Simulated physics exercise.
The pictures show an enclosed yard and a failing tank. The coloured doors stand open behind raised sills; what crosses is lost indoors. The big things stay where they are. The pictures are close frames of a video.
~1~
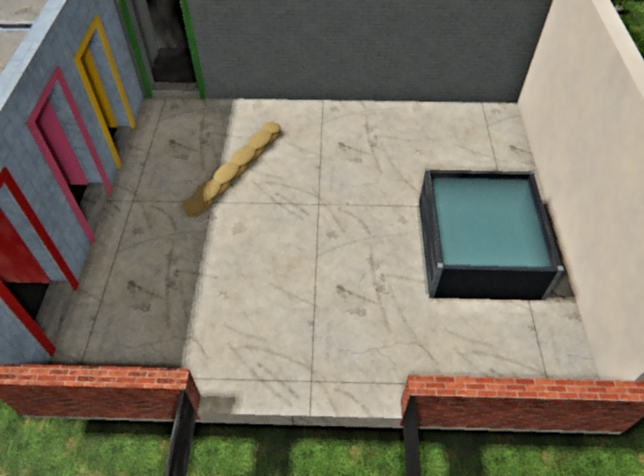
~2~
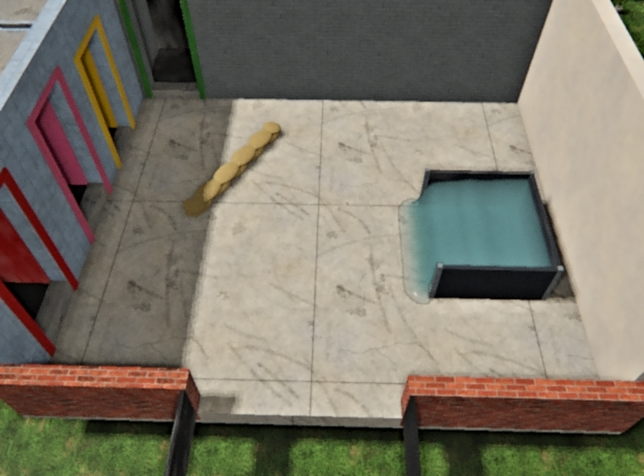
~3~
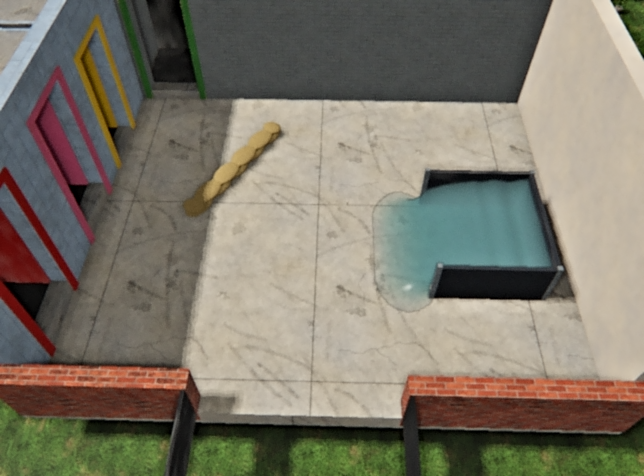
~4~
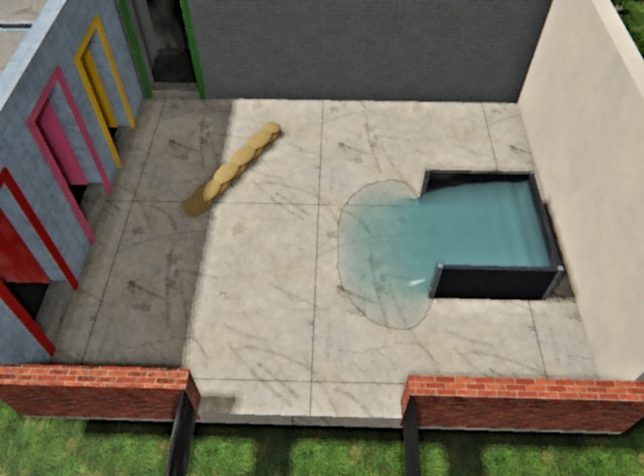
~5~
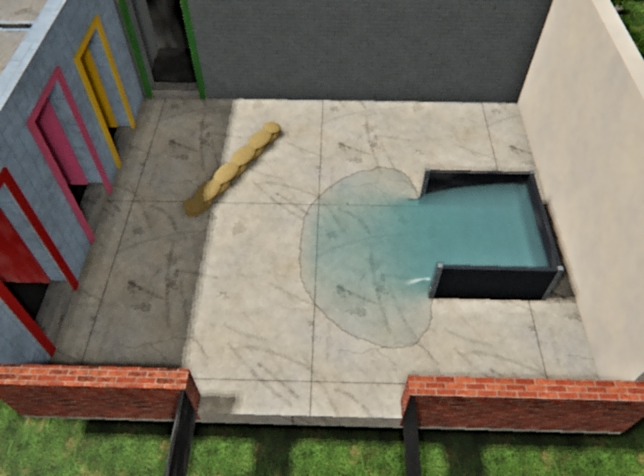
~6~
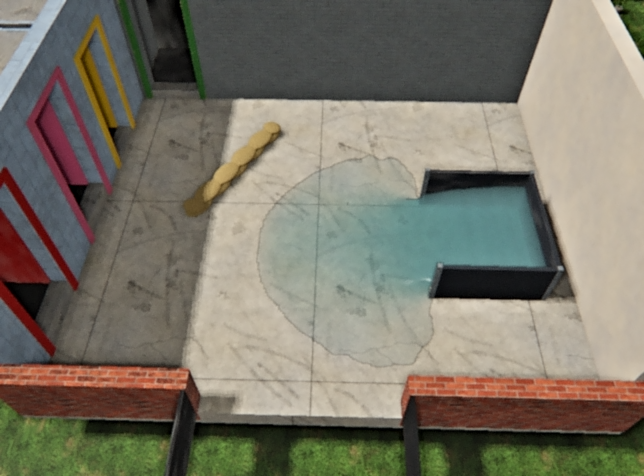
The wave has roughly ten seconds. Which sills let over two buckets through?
In the end: The yellow door admits no more than that; the pink door admits no more than that; the red door admits no more than that; the green door admits no more than that.
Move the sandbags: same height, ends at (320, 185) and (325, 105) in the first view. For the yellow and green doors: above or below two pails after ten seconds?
One by one: The yellow door lets more in, the green door lets less in.
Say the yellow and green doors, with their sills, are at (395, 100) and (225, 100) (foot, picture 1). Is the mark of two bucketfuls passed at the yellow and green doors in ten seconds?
Yellow holds, green stays under.
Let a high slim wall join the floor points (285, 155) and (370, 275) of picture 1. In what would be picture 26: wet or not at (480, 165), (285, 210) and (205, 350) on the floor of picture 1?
One after the other: Free of water, dry, wet.
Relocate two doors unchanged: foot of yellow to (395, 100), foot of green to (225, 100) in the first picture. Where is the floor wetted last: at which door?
I say the one in yellow.
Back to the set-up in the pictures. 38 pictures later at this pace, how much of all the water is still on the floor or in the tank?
Close to 90 %.
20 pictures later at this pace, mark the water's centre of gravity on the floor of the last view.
Around (239, 250).
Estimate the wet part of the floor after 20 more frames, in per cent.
About 55 per cent.
A moment on, water covers 40 % of the floor; the yellow door not reached, the pink door not reached, the red door not reached, the green door not reached.
Next, water covers 50 % of the floor; the yellow door not reached, the pink door wet at the sill, nothing in, the red door wet at the sill, nothing in, the green door not reached.
Then, water covers 55 % of the floor; the yellow door wet at the sill, nothing in, the pink door wet at the sill, nothing in, the red door wet at the sill, nothing in, the green door not reached.
Later, water covers 70 % of the floor; the yellow door wet at the sill, nothing in, the pink door wet at the sill, nothing in, the red door wet at the sill, nothing in, the green door wet at the sill, nothing in.
In the end, water covers 95 % of the floor; the yellow door wet at the sill, nothing in, the pink door wet at the sill, nothing in, the red door wet at the sill, nothing in, the green door wet at the sill, nothing in.
